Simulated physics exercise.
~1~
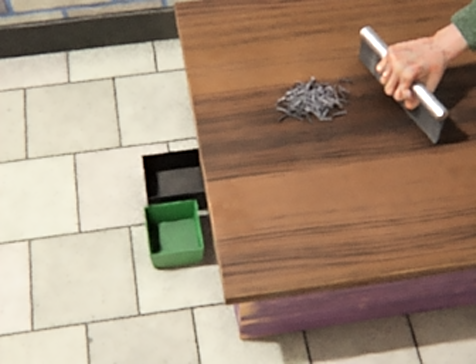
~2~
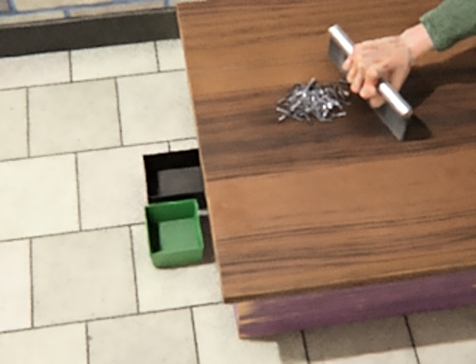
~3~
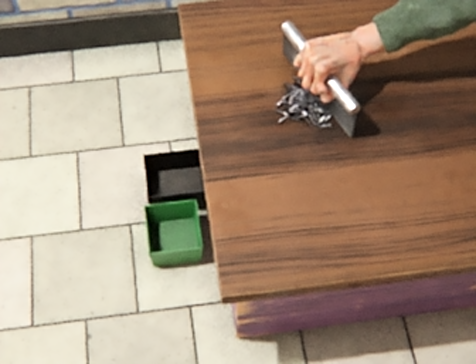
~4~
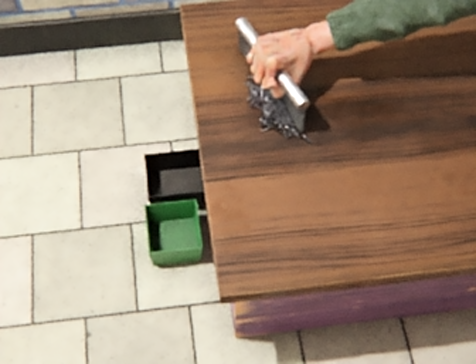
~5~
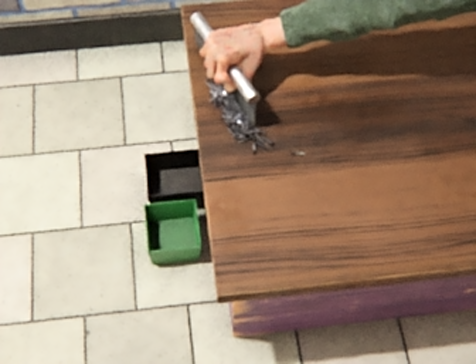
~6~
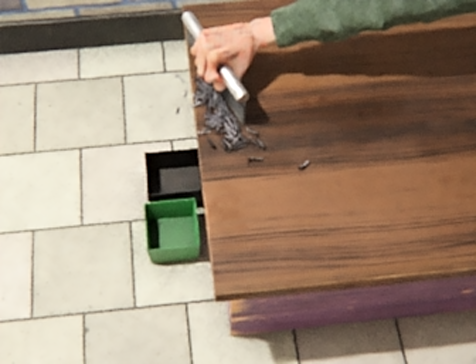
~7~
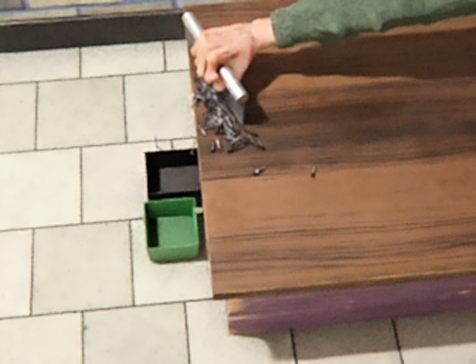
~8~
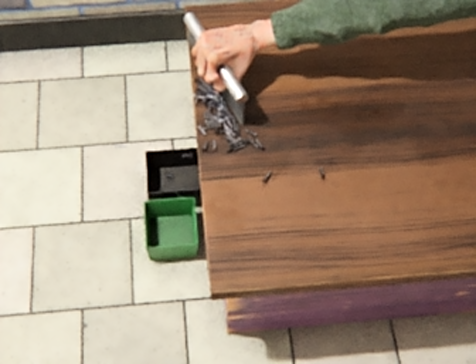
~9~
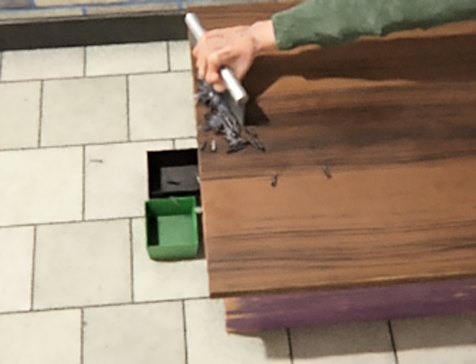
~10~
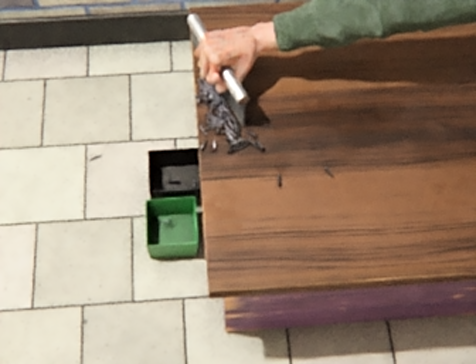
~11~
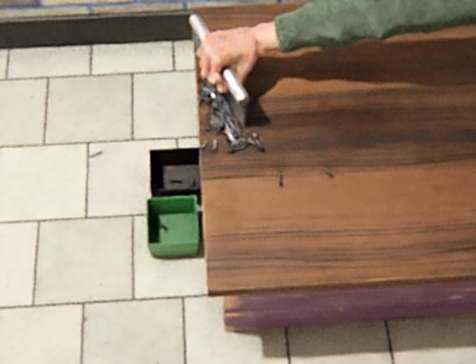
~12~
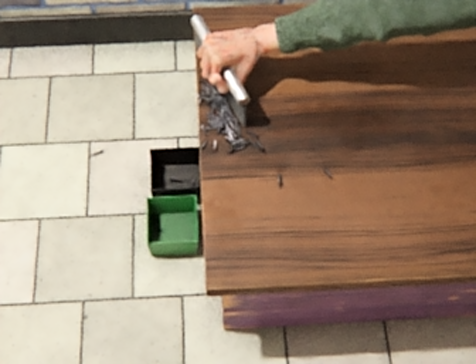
A hand pushes screws left with a scraper, stopping at the table's edge as few fall.
